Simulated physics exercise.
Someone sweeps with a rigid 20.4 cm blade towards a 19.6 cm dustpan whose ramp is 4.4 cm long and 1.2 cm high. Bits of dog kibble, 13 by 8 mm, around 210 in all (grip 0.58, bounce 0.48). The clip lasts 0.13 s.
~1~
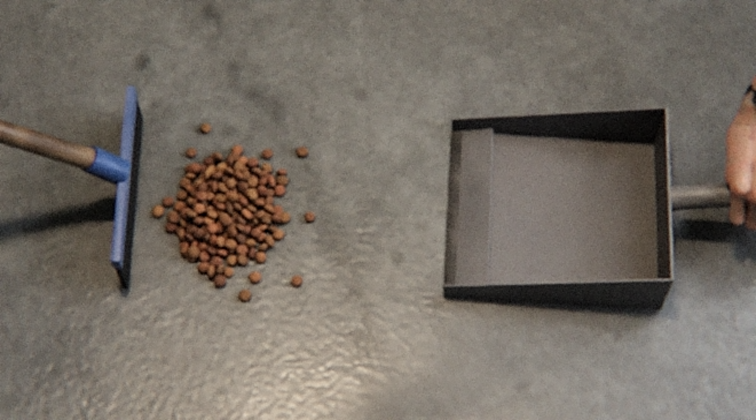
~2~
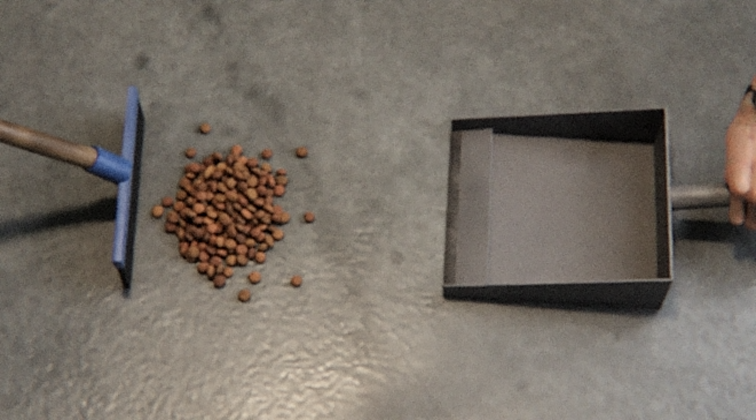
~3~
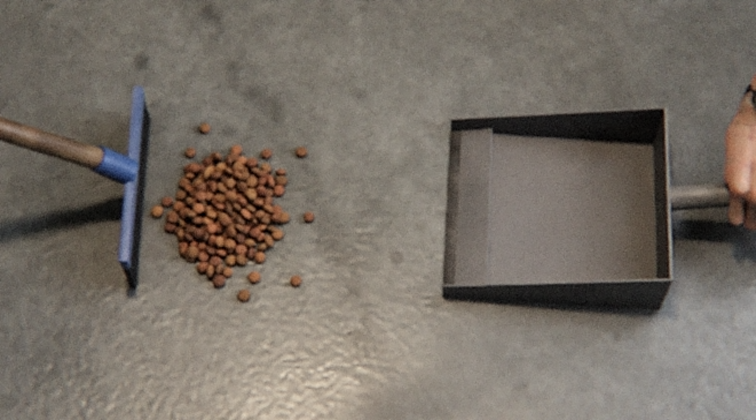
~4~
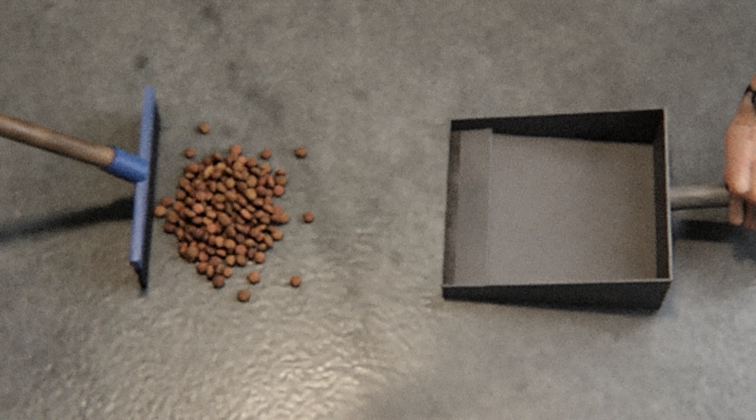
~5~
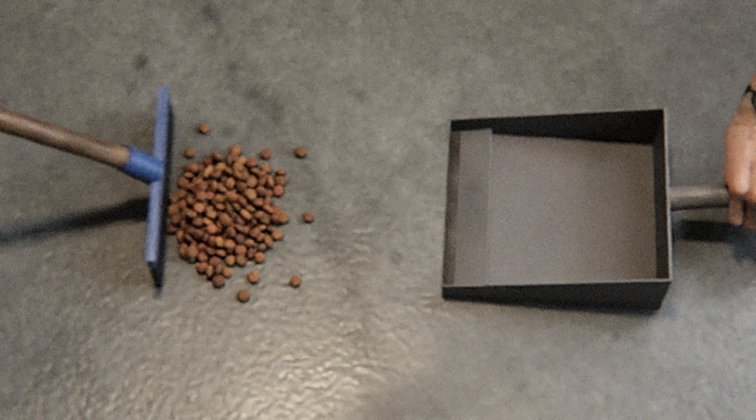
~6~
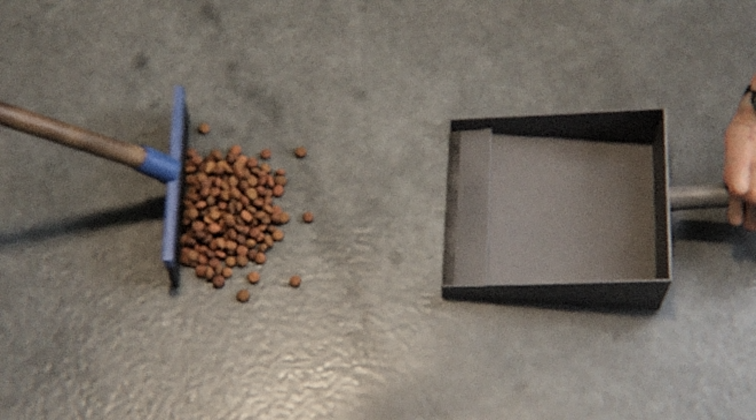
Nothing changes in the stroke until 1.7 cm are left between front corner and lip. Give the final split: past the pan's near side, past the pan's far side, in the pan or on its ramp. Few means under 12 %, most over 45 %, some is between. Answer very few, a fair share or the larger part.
Past the pan's near side: Very few; past the pan's far side: Very few; in the pan or on its ramp: The larger part.
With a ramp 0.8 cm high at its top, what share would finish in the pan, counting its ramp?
It would be near 55 per cent.
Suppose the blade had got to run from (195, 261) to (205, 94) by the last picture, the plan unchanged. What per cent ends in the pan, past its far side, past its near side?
Pan 55, far 10, near 5.
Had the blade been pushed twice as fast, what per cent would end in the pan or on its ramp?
It would be near 60 per cent.
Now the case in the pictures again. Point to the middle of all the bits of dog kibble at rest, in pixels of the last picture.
Near (452, 199).
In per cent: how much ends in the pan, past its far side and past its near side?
Near side 5, far side 5, pan 50.
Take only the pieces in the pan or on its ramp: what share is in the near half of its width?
About 50 per cent.
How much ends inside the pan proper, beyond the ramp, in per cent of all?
Some 10 per cent.
Then, 0.20 s after the last picture, middle of the blade 15 cm from the lip; 0 % over the lip, far side 0 %, near side 5 %.
Then, 0.34 s after the last picture, middle of the blade 6 cm from the lip; 0 % over the lip, far side 5 %, near side 5 %.
Then, 0.60 s after the last picture, middle of the blade 2 cm from the lip; 50 % over the lip, far side 5 %, near side 5 %.
In the end, near side 5 %, far side 5 %, pan 50 %, in front of the lip or behind the blade 35 %.
